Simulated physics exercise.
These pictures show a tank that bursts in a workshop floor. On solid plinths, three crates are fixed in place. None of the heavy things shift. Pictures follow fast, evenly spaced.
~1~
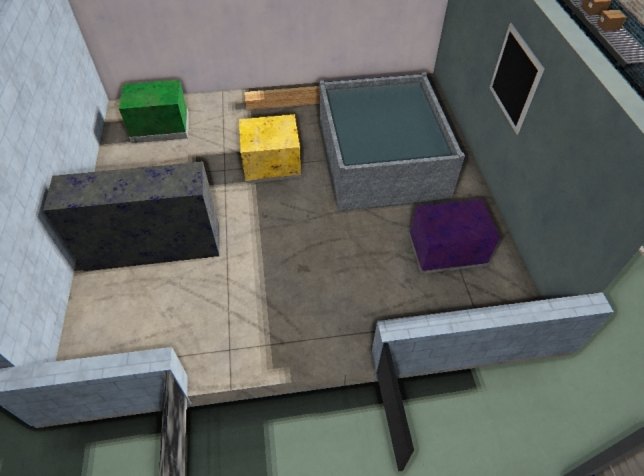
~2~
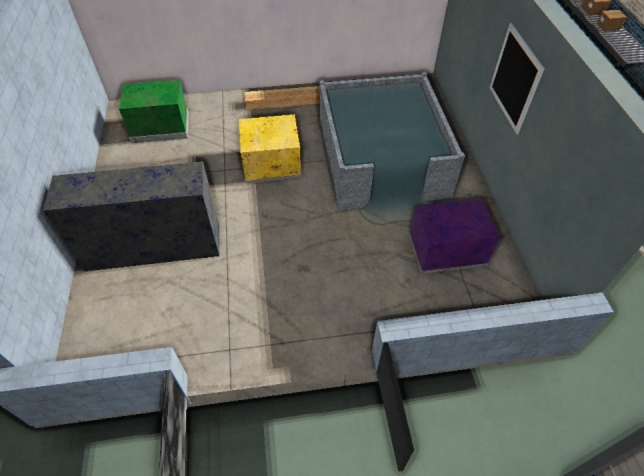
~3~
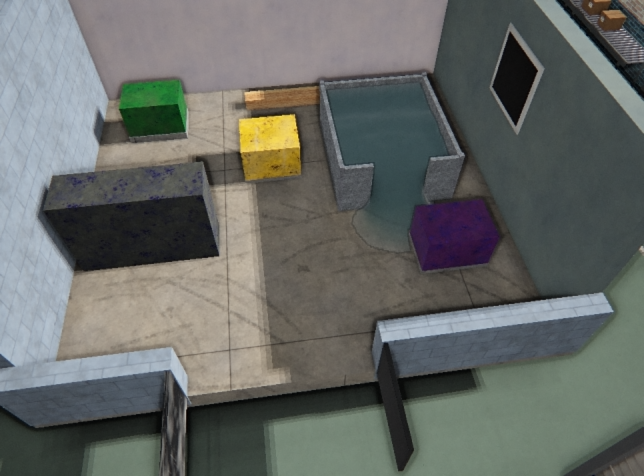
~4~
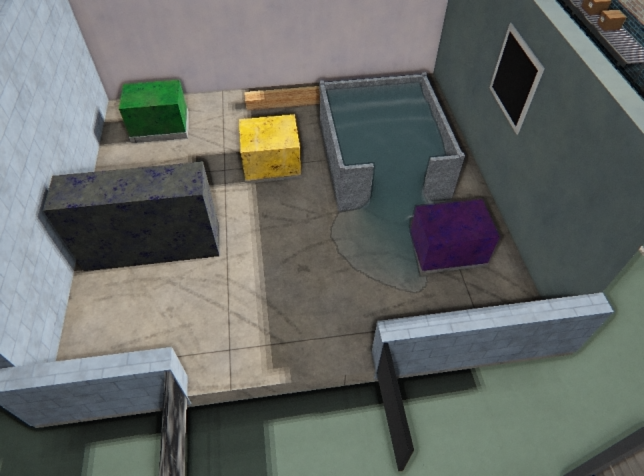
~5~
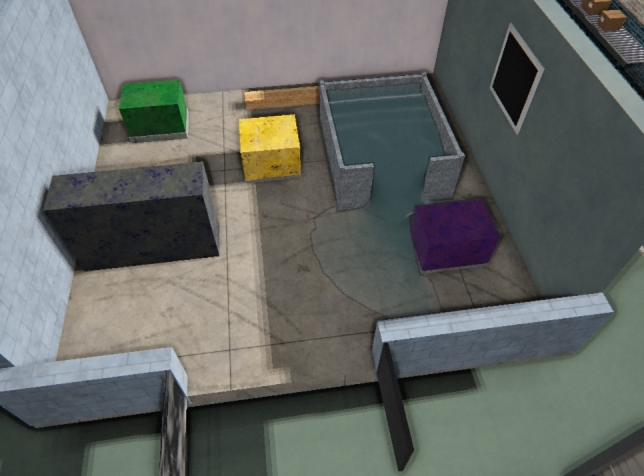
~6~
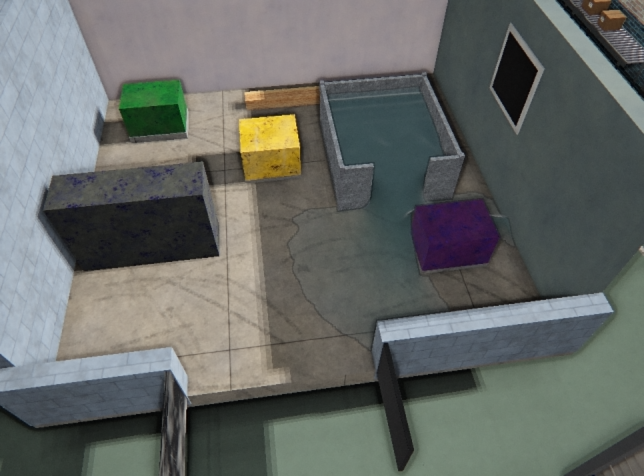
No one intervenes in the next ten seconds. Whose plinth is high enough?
The yellow crate will be left dry. The purple crate will be left wet. The green crate will be left dry.
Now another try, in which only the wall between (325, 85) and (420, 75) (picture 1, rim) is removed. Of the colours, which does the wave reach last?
Answer: The purple crate.
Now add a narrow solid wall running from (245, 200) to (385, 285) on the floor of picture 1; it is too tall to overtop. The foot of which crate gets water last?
Lab note: Final one reached is the green-painted one.
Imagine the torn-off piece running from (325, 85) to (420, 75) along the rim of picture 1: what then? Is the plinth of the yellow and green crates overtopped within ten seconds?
Result: Yellow crate reached, green crate reached.
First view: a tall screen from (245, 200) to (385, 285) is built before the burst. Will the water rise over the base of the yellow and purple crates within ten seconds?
Well, the yellow crate is inundated and the purple crate is inundated then.
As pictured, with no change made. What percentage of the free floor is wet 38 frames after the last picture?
It works out to about 65 in a hundred.
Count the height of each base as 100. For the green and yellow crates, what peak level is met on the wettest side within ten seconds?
The first reaches around 50 in a hundred, the second around 50.
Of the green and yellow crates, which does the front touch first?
First to get wet: The crate marked green.
A moment on, water covers 30 % of the floor; the yellow crate not reached, the purple crate water round its plinth, the green crate not reached.
Next, water covers 40 % of the floor; the yellow crate not reached, the purple crate water round its plinth, the green crate not reached.
Then, water covers 50 % of the floor; the yellow crate not reached, the purple crate water round its plinth, the green crate not reached.
Later, water covers 65 % of the floor; the yellow crate not reached, the purple crate water round its plinth, the green crate water round its plinth.
In the end, water covers 90 % of the floor; the yellow crate stayed above the water, the purple crate was topped, the green crate stayed above the water.
